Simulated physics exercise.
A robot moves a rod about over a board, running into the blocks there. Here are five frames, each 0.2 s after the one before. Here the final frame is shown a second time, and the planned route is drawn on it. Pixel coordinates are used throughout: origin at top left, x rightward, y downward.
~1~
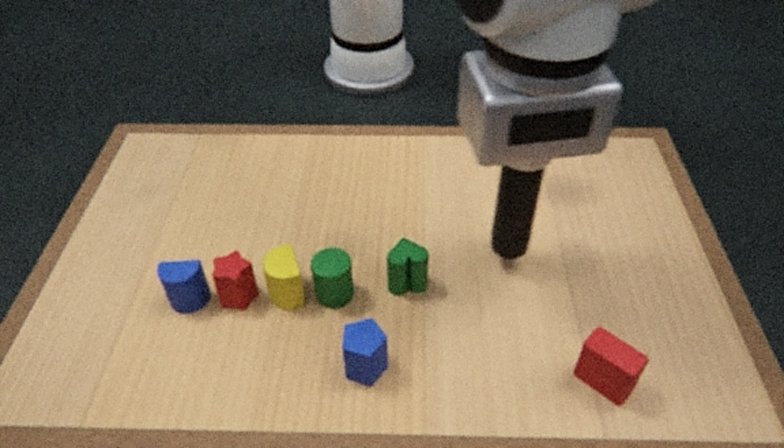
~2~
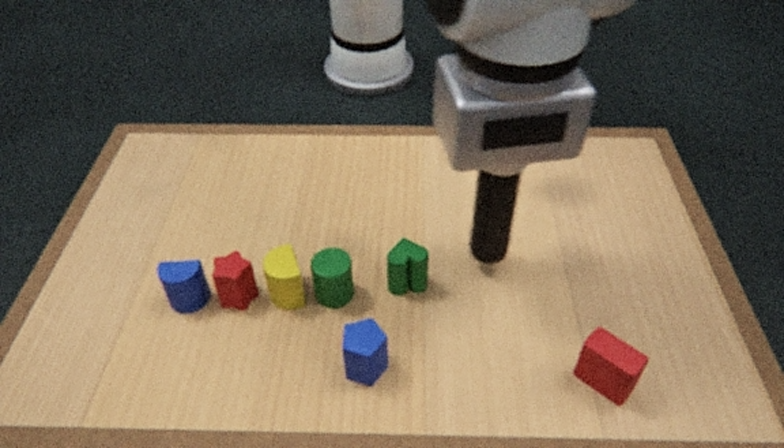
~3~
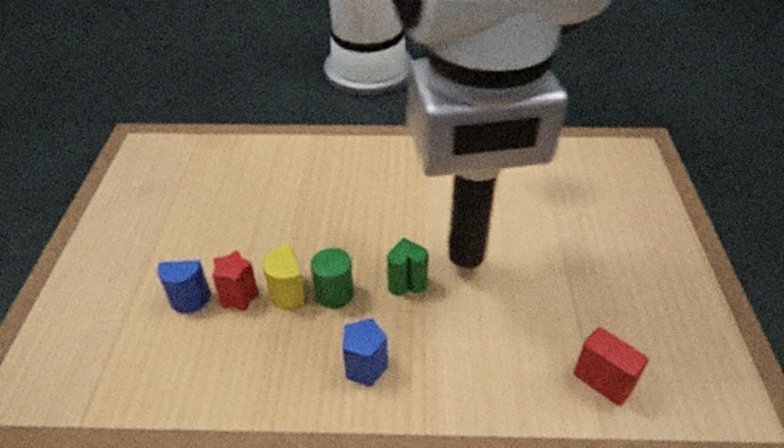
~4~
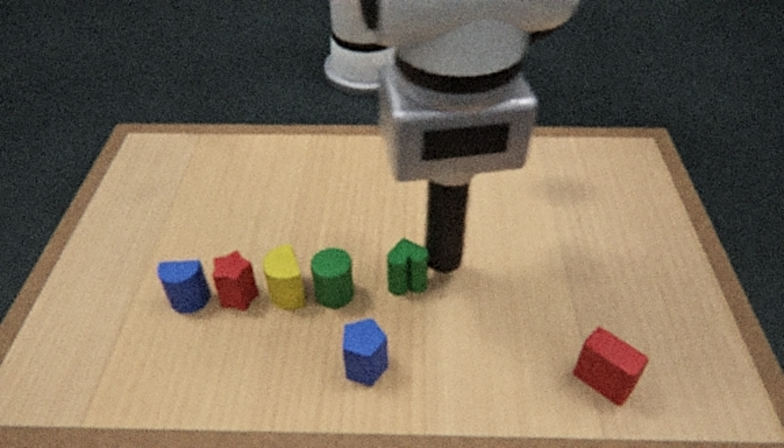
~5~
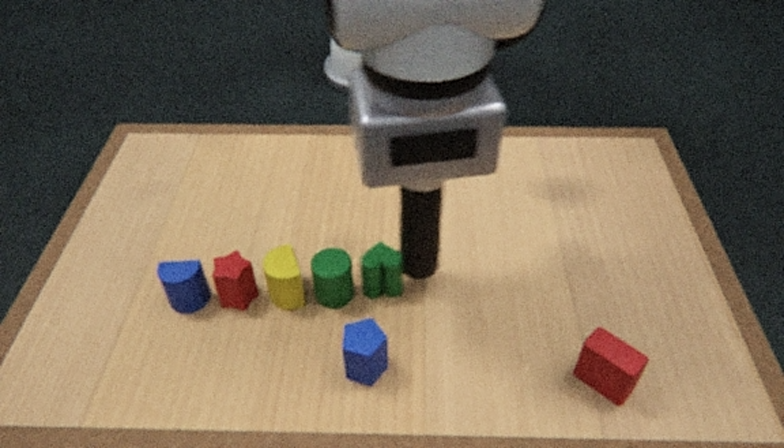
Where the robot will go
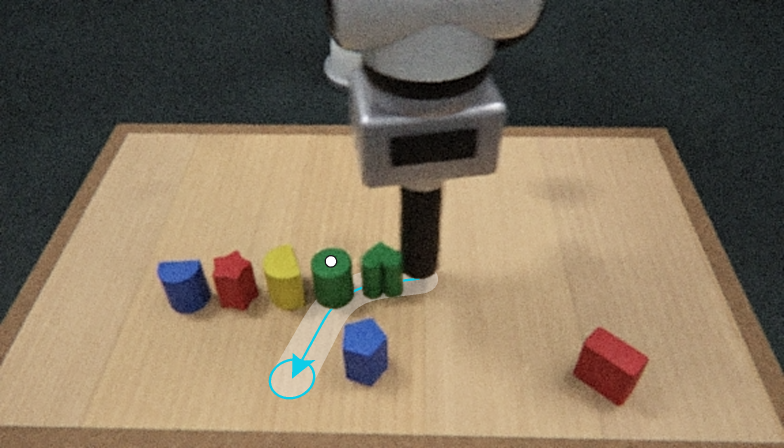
A robot arm moves its rod left and pushes the green heart-shaped block slightly left.
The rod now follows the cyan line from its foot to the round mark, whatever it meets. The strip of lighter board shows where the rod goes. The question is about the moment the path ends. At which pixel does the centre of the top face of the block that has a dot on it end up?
At pixel (248, 301).
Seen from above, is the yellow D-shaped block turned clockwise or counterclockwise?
Its spin: Clockwise.
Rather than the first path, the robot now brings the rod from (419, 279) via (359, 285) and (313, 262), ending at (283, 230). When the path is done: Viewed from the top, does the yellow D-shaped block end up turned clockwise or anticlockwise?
From overhead, clockwise.
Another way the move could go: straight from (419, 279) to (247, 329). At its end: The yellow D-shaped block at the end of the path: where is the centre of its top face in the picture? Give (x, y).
Its top middle will sit at (247, 261).
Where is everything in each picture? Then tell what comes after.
The first picture shows lower end of the rod (509, 246), tops of blocks, red star block (230, 265), yellow D-shaped block (281, 262), green circular block (331, 261), green heart-shaped block (407, 251).
The second picture shows rod (488, 251), blocks as before.
The third picture shows rod (466, 255), blocks as before.
The fourth picture shows rod (443, 260), blocks as before.
The fifth picture shows rod (419, 265), red star block (230, 265), yellow D-shaped block (281, 262), green circular block (331, 261), green heart-shaped block (381, 255).
The drawn path runs from (419, 279) via (360, 288) and (321, 326), ending at (292, 378); the dot is on the green circular block.
The first path, step by step. One third of the way, rod (359, 275); red star block (221, 263), turned 20° anticlockwise; yellow D-shaped block (258, 262), turned 50° clockwise; green circular block (282, 280); green heart-shaped block (321, 275), turned 35° anticlockwise.
Two thirds of the way, rod (318, 314); red star block (221, 263), turned 25° anticlockwise; yellow D-shaped block (256, 263), turned 60° clockwise; green circular block (248, 301); green heart-shaped block (281, 323), turned 60° anticlockwise.
At the end, rod (289, 366); red star block (221, 263), turned 25° anticlockwise; yellow D-shaped block (256, 263), turned 60° clockwise; green circular block (248, 301); green heart-shaped block (239, 356).
